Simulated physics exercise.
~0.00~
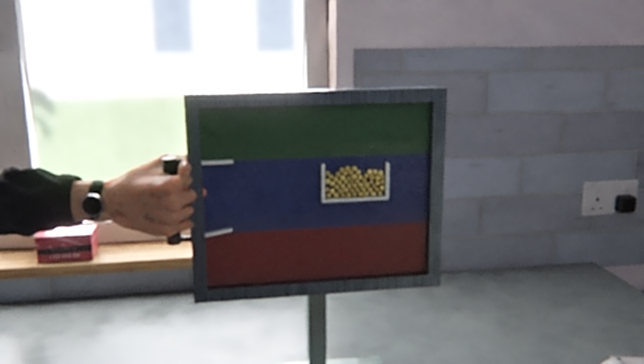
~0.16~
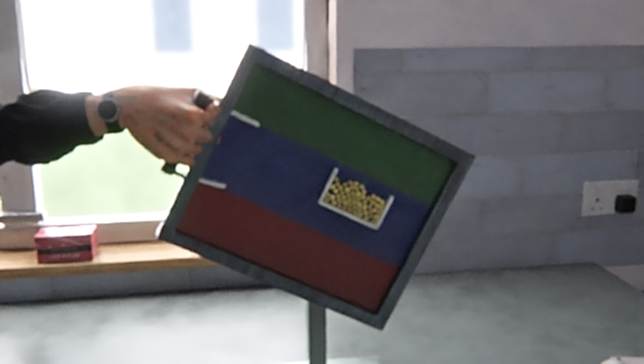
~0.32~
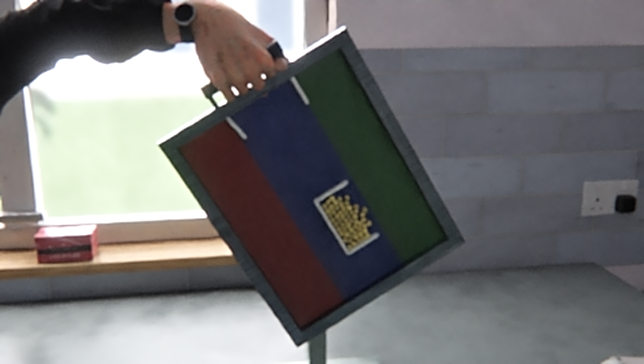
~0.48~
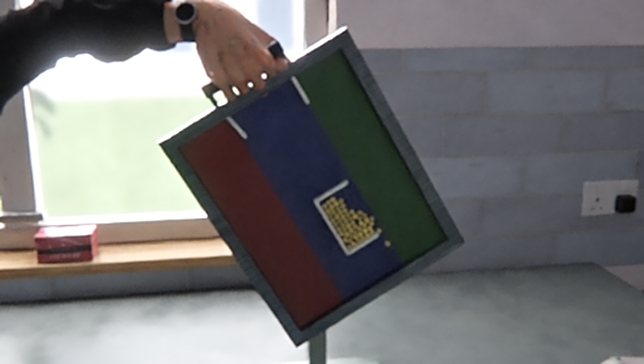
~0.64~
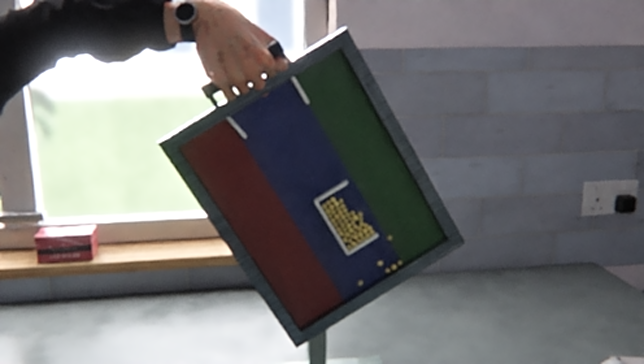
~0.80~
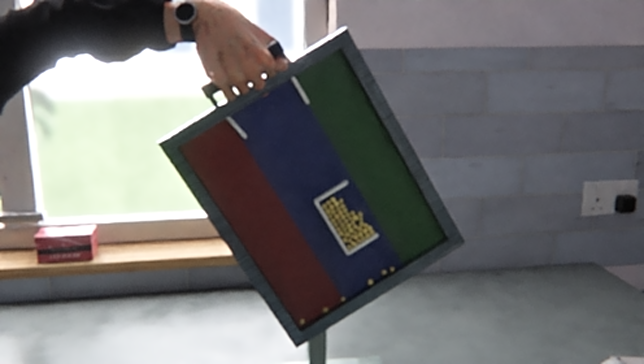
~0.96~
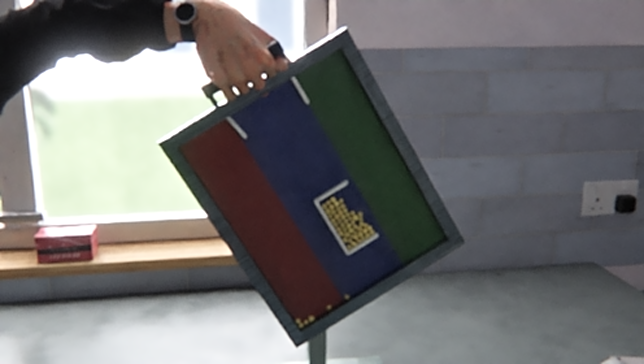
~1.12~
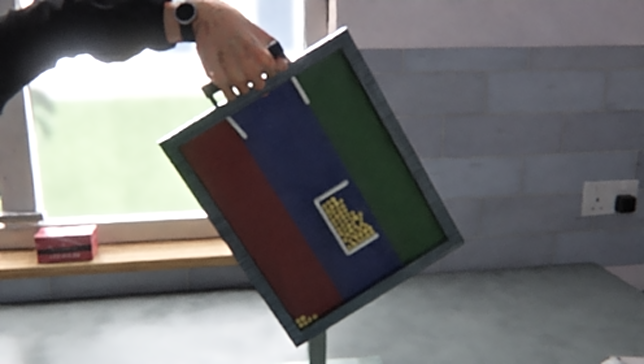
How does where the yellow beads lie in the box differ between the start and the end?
At the start all the beads sit in the white tray on the blue strip. At the end most are still in the tray, but a few lie in the bottom corner of the box, on the red strip.
